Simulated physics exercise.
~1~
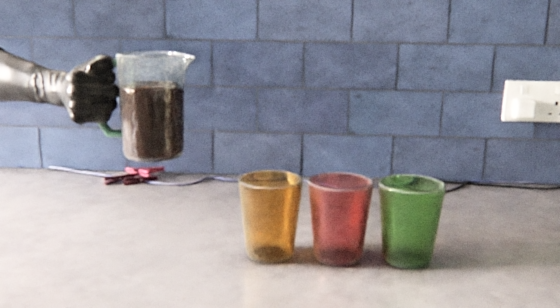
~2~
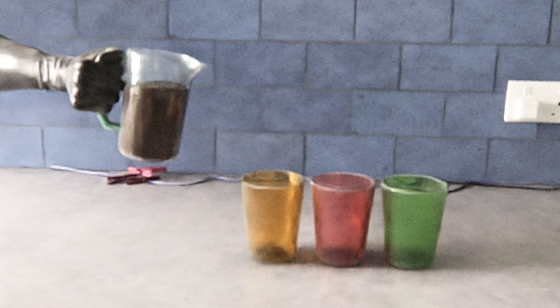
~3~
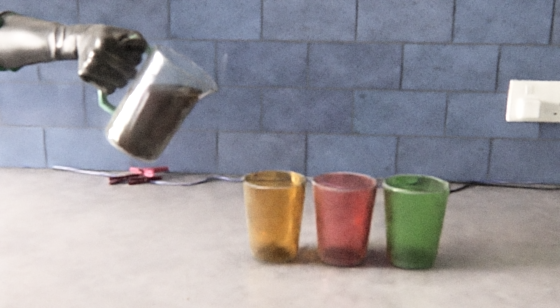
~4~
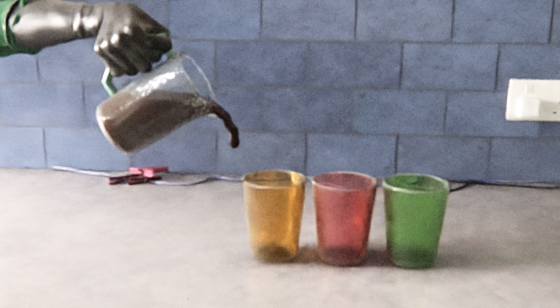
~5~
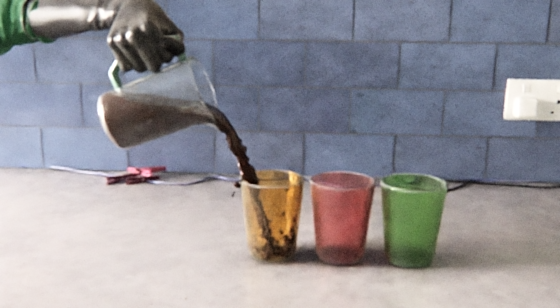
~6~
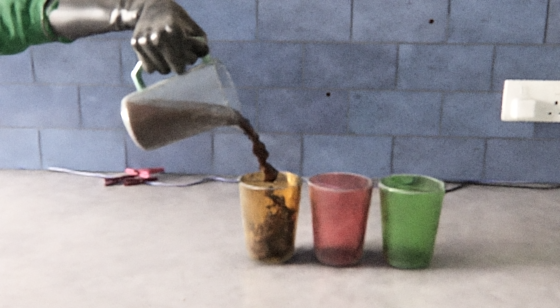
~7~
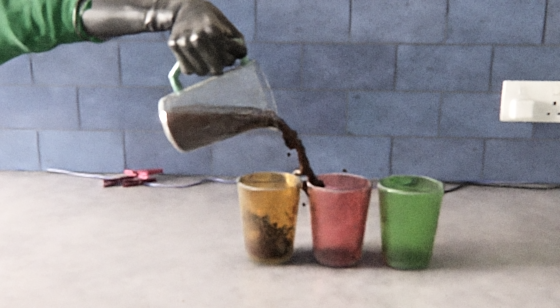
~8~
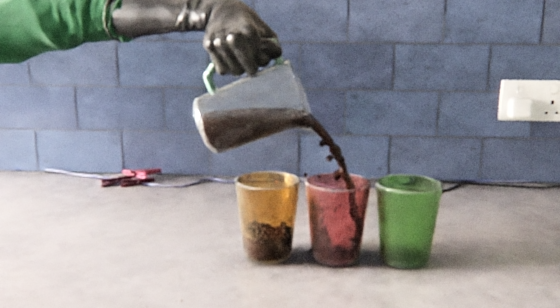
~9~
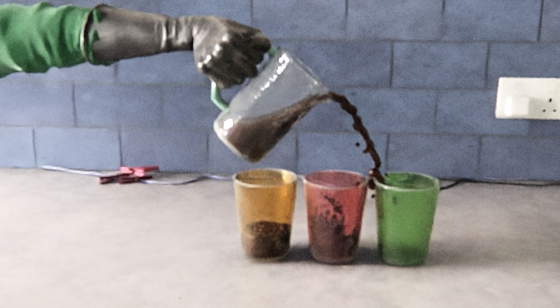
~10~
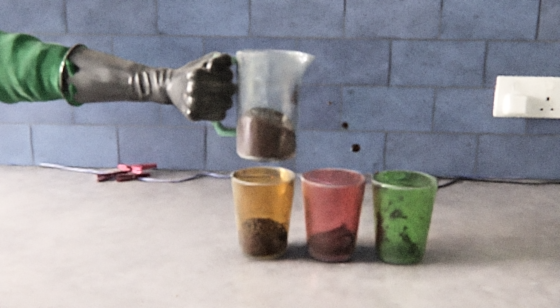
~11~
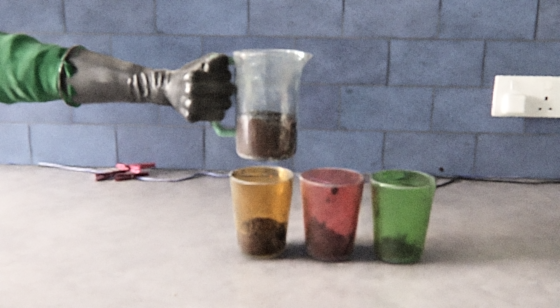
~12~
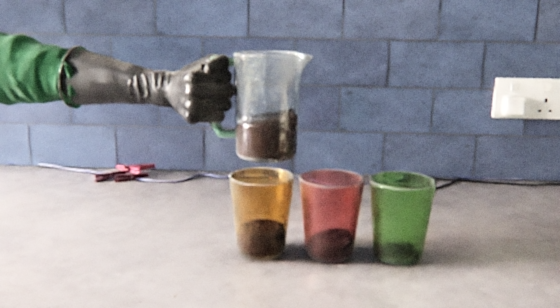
At first, a dark-gloved hand holds a clear jug of dark coffee upright to the left of three empty tumblers, orange, red and green, standing in a row before a blue brick wall. The hand tips the jug steeply to the right until coffee streams into the orange tumbler. Still tilted, the jug moves rightwards, and the stream passes into the red tumbler and then reaches the green one as the jug begins to right itself. Finally the jug is held upright above the tumblers with some coffee left inside, while a little settles in the bottom of each tumbler.
